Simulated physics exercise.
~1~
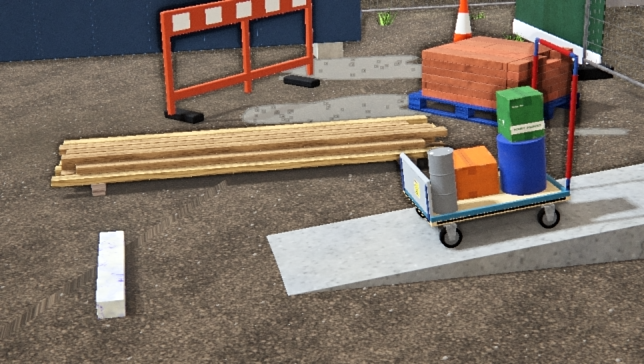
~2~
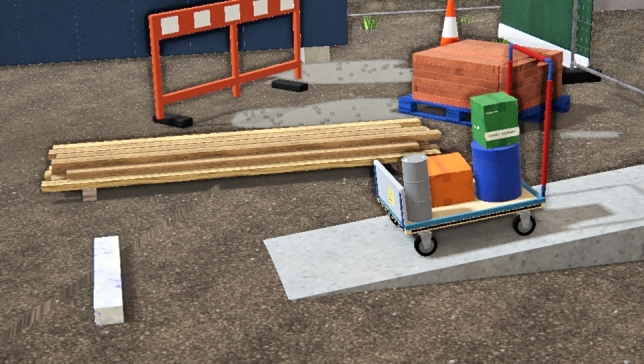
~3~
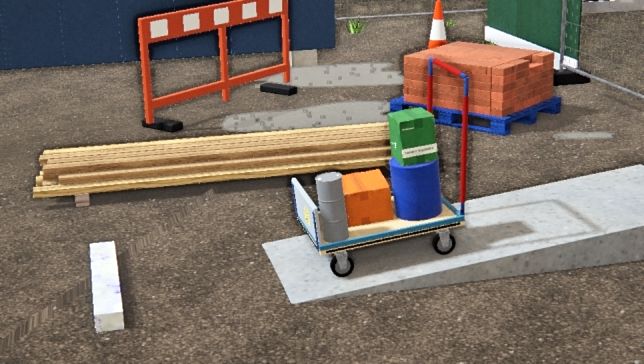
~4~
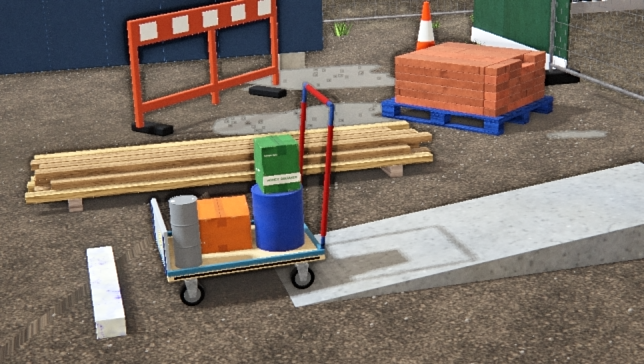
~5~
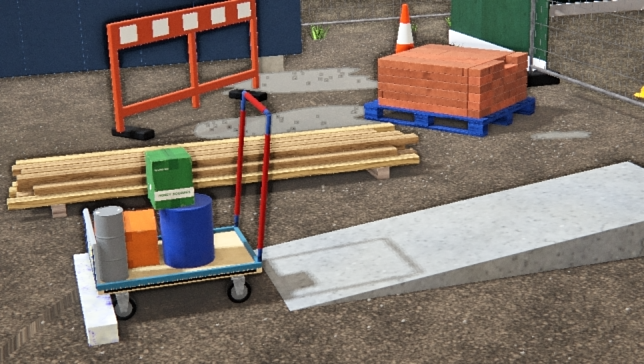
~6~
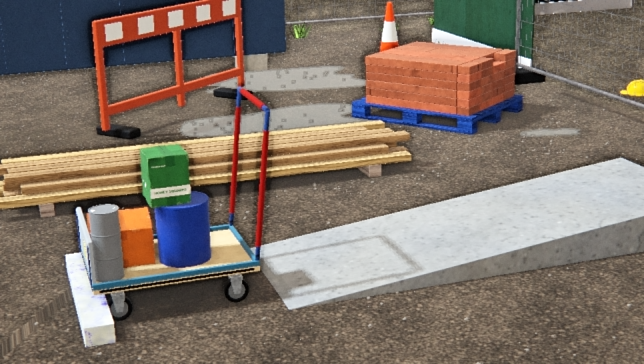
Building site with a loaded trolley rolling left down a ramp and stopping at a kerb, its green box still upright.
